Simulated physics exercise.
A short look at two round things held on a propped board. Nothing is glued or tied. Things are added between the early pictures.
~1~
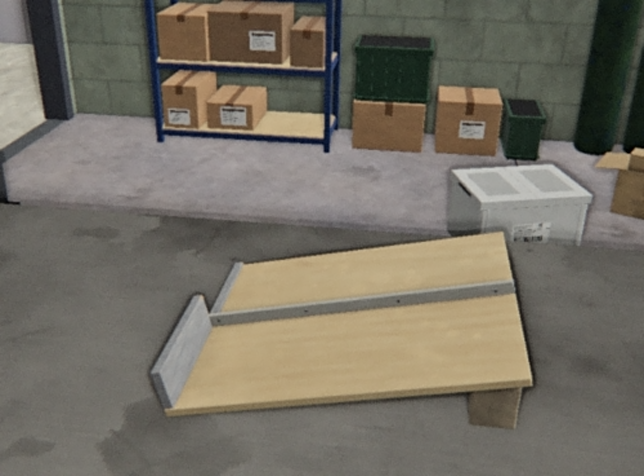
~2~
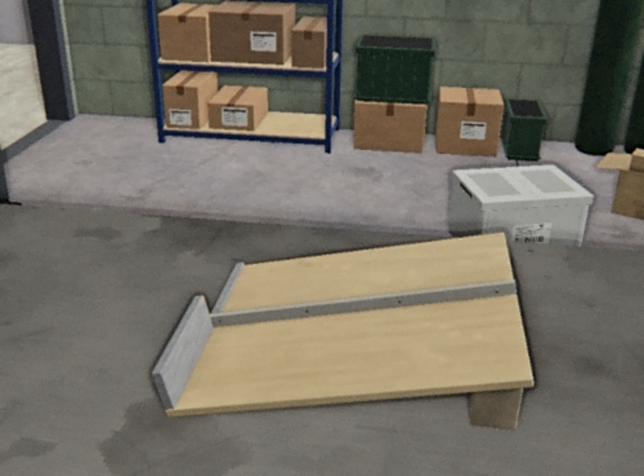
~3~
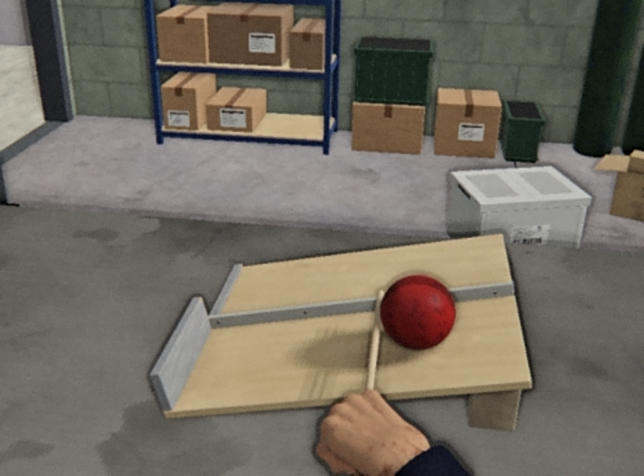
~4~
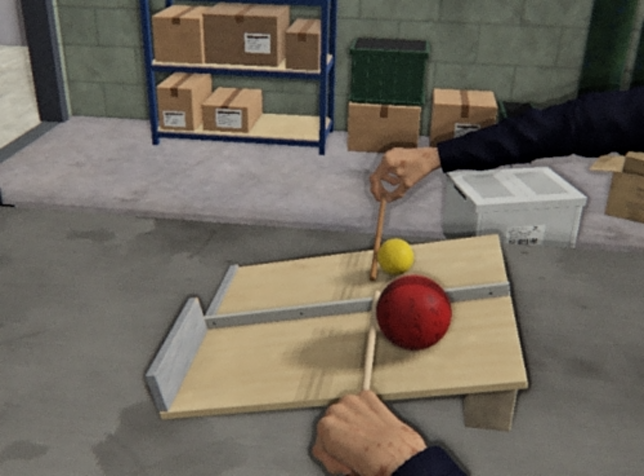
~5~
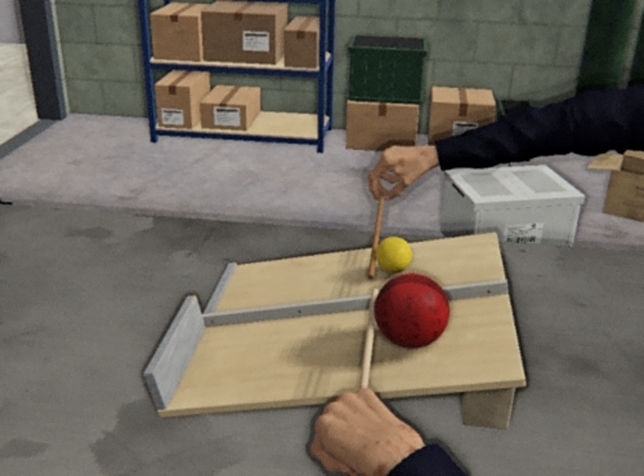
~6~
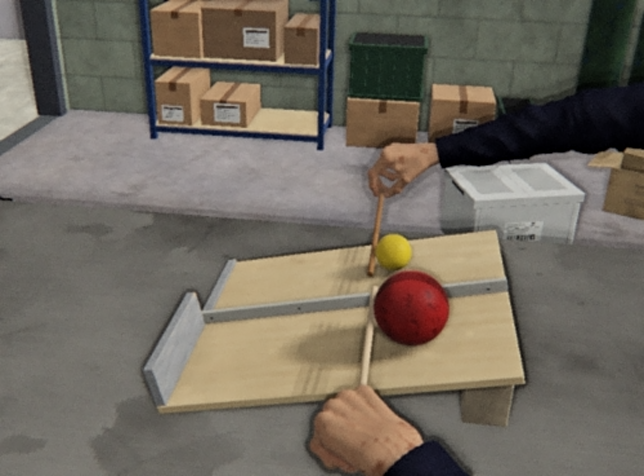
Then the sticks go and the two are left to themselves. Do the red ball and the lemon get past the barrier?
Here the red ball is held by the strip and the lemon goes over the end.
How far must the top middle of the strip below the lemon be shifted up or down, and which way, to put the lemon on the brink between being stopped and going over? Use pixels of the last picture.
Roughly 8 pixels up.
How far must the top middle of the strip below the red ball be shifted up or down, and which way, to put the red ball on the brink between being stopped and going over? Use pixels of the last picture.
A shift of 20 pixels, going down.
Then, 0.54 s on from there, red ball rolling on the board near (269, 324); lemon rolling on the board near (276, 267).
Then, 1.04 s on from there, red ball resting against the strip near (211, 330); lemon off the board near (62, 270).
In the end, the red ball stops on the board, near (211, 330); the lemon rolls off the board.
